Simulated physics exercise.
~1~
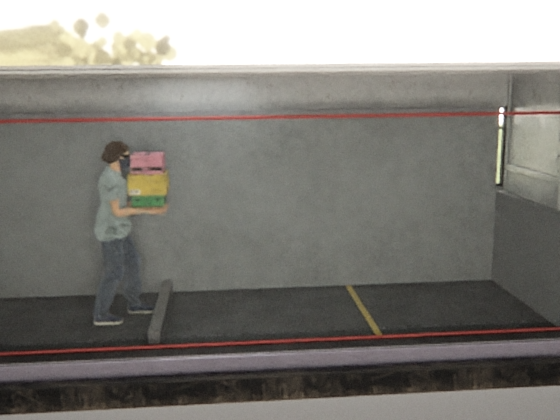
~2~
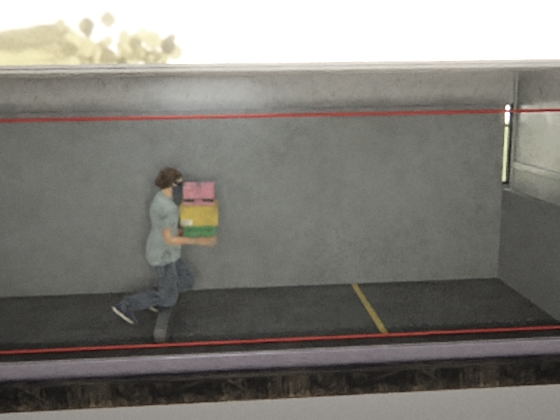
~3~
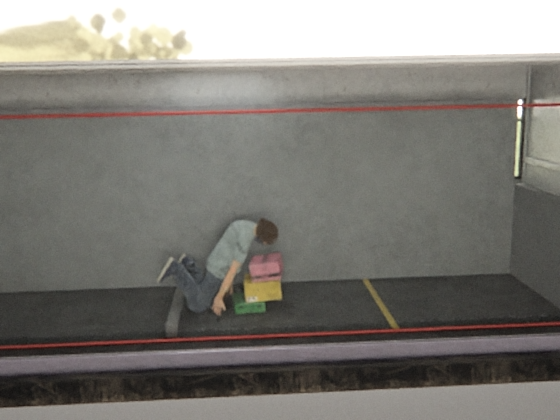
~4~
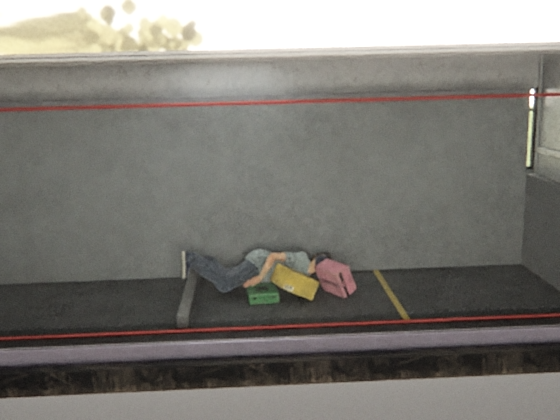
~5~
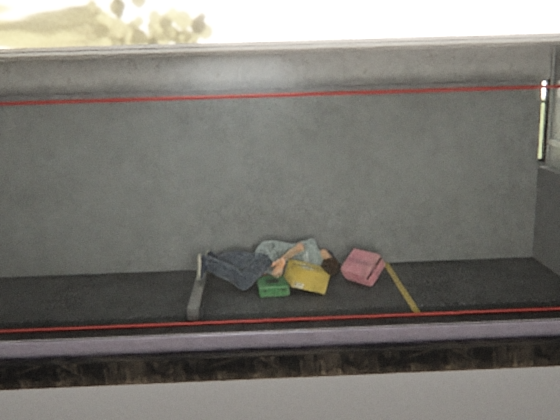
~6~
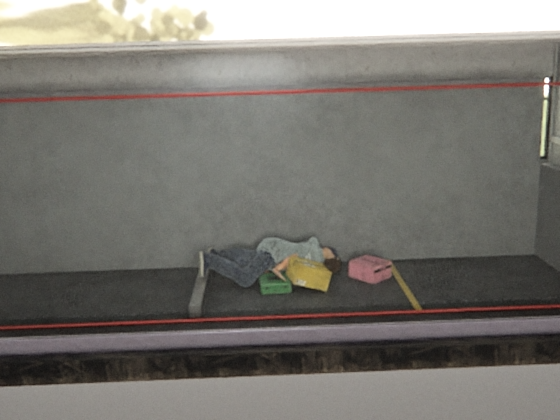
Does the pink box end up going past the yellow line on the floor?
No, the pink box tumbles ahead of the others but comes to rest just short of the yellow line.
